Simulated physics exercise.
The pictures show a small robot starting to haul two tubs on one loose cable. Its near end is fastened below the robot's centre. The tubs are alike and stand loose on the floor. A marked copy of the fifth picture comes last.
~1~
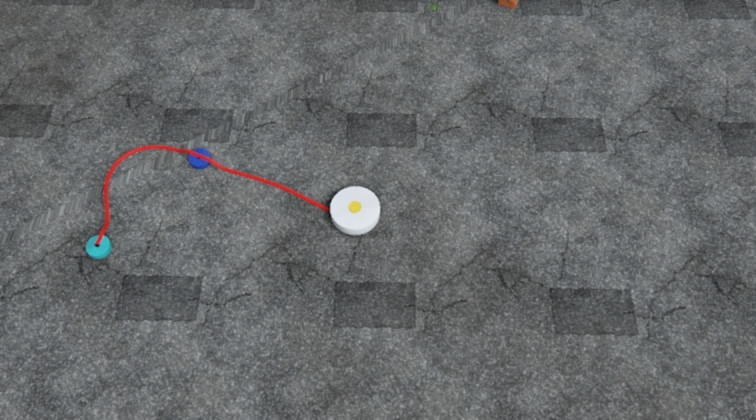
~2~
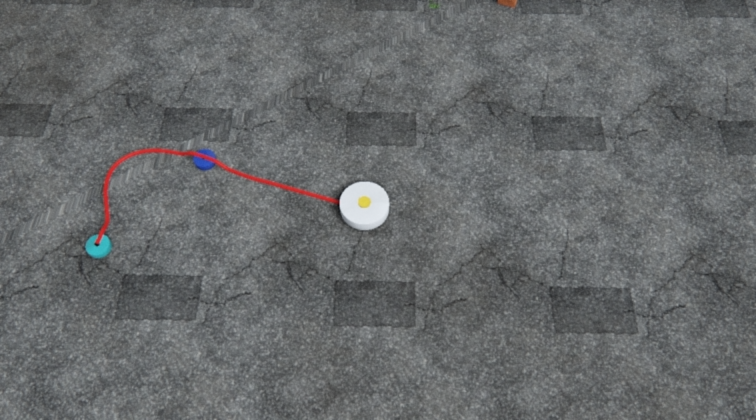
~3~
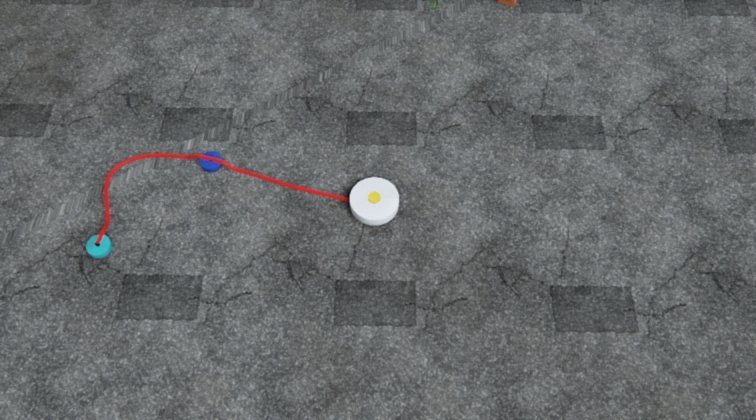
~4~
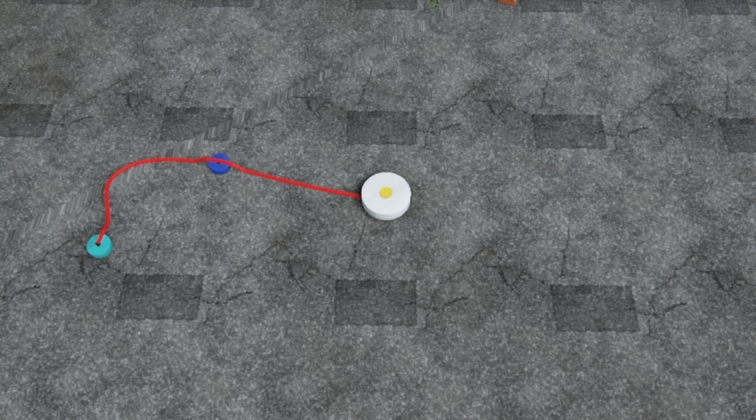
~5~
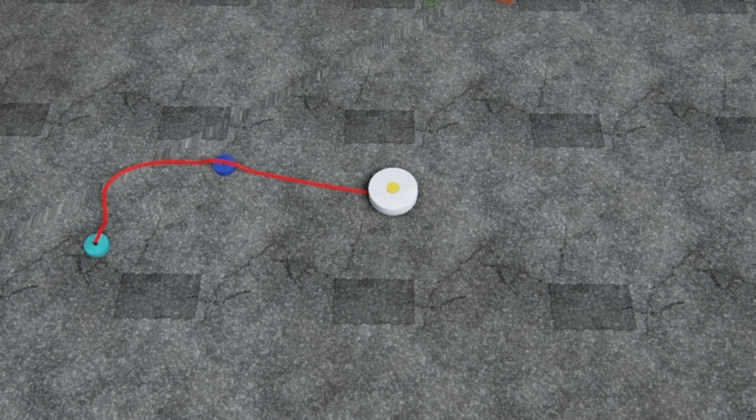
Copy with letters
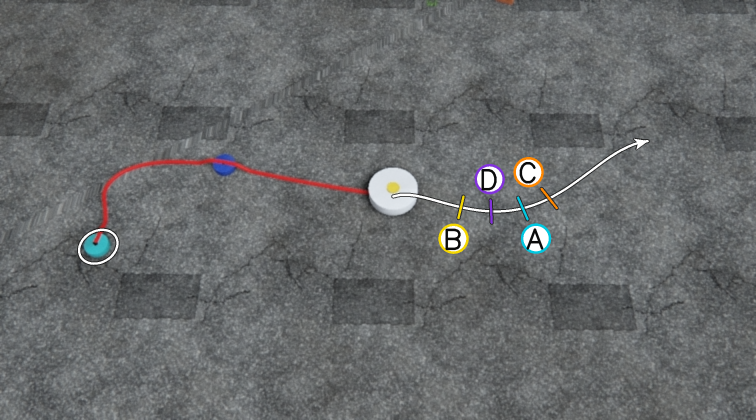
The clip opens on a round white device with a yellow spot, a curving red cord running left from it past a small blue object to a turquoise one on grey paving. The device moves steadily right and slightly upward, the blue object shifts a little right, and the turquoise one barely moves.
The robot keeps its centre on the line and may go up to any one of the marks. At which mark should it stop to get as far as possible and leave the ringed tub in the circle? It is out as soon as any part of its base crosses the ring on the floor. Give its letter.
No farther than B.
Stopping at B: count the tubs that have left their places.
One.
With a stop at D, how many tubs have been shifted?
By then, two.
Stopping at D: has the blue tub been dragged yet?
Yes.
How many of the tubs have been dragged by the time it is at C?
Two.
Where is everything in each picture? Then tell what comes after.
The first frame shows robot (355, 211); turquoise tub (99, 246); blue tub (200, 158).
The second frame shows robot (365, 206); blue tub (205, 159); turquoise tub (98, 246).
The third frame shows robot (374, 202); blue tub (211, 161); turquoise tub (99, 246).
The fourth frame shows robot (386, 197); blue tub (220, 163); turquoise tub (99, 245).
The fifth frame shows robot (393, 192); blue tub (224, 164); turquoise tub (97, 245).
On the copy, A at (523, 208); B at (461, 207); C at (549, 198); D at (491, 211); the ring at (98, 247); the route from (393, 197) via (541, 202) to (648, 141).
On B. First, robot (417, 191); turquoise tub (97, 245); blue tub (246, 169).
Then, robot (440, 197); turquoise tub (97, 245); blue tub (268, 173).
Finally, robot (462, 203); turquoise tub (97, 245); blue tub (288, 178); the ringed tub at the far end is still in its ring.
By contrast, A drags the last tub to (142, 233); C drags the last tub to (171, 229); D drags the last tub to (113, 239).
